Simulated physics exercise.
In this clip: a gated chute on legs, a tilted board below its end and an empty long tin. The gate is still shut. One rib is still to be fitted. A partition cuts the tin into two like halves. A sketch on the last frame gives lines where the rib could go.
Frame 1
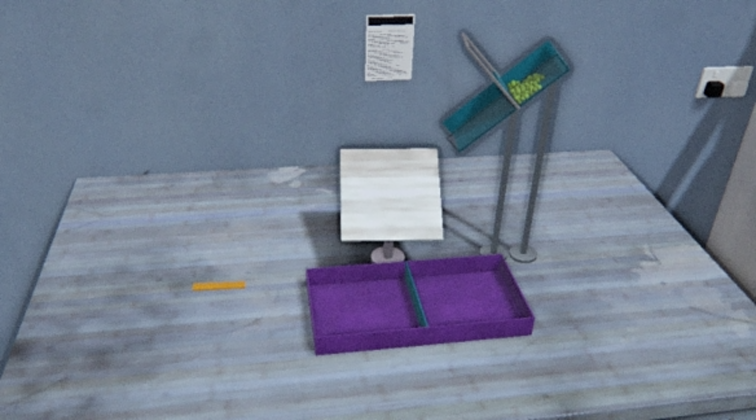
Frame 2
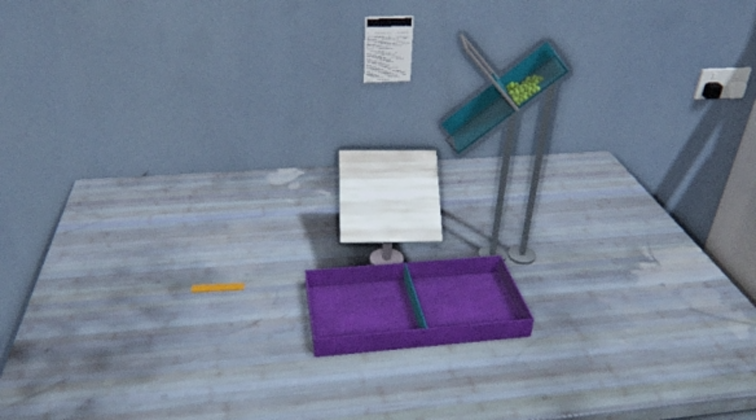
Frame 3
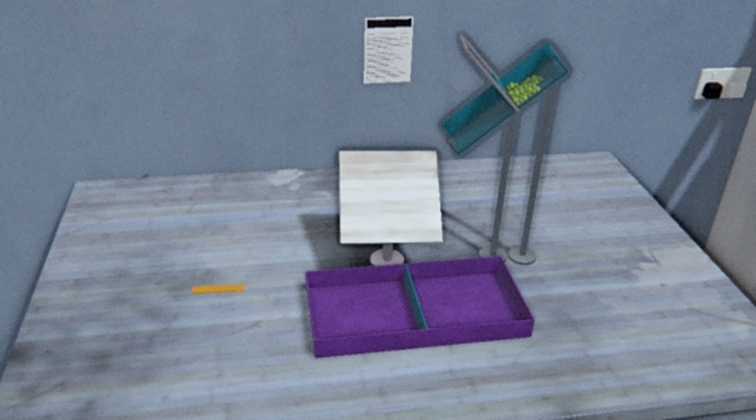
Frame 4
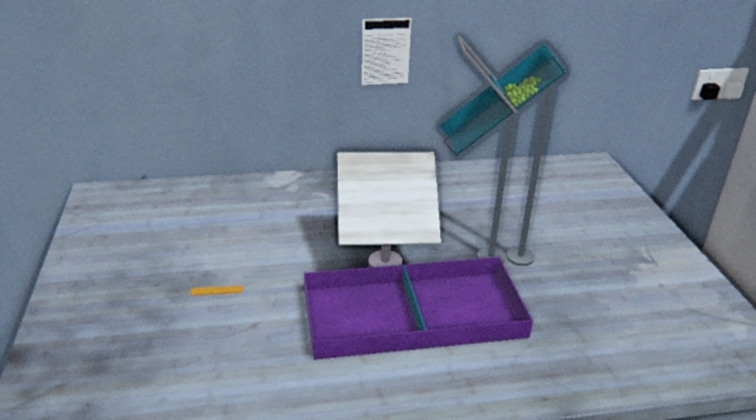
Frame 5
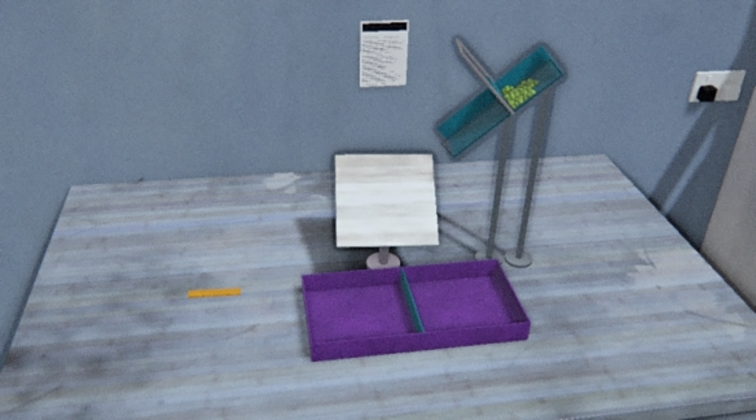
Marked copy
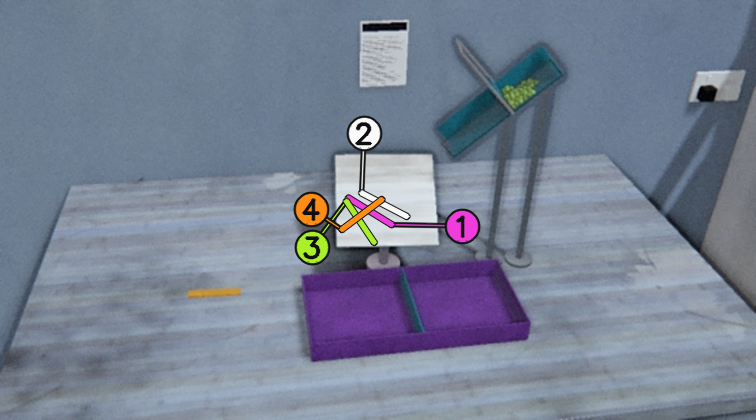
The footage shows a tilted teal chute on legs holding green peas behind a closed gate, with a white tilted board and an empty, divided purple tin on a table; nothing moves apart from a slight drift of the view.
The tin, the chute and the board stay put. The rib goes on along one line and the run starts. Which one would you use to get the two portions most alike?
Line 1 does it best.
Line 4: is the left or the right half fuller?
Left.
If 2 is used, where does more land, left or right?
Right.
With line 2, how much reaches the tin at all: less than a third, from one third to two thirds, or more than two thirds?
It is more than two thirds.
On the marked copy, line 1 from (348, 197) to (391, 224); line 2 from (361, 192) to (406, 216); line 3 from (346, 201) to (374, 242); line 4 from (381, 199) to (341, 229).
If 1 is chosen, of what is caught, about half in the left half, about half in the right.
If 2 is chosen, of what is caught, about a quarter in the left half, most in the right.
If 3 is chosen, of what is caught, most in the left half, a small part in the right.
If 4 is chosen, of what is caught, nearly all in the left half, a small part in the right.
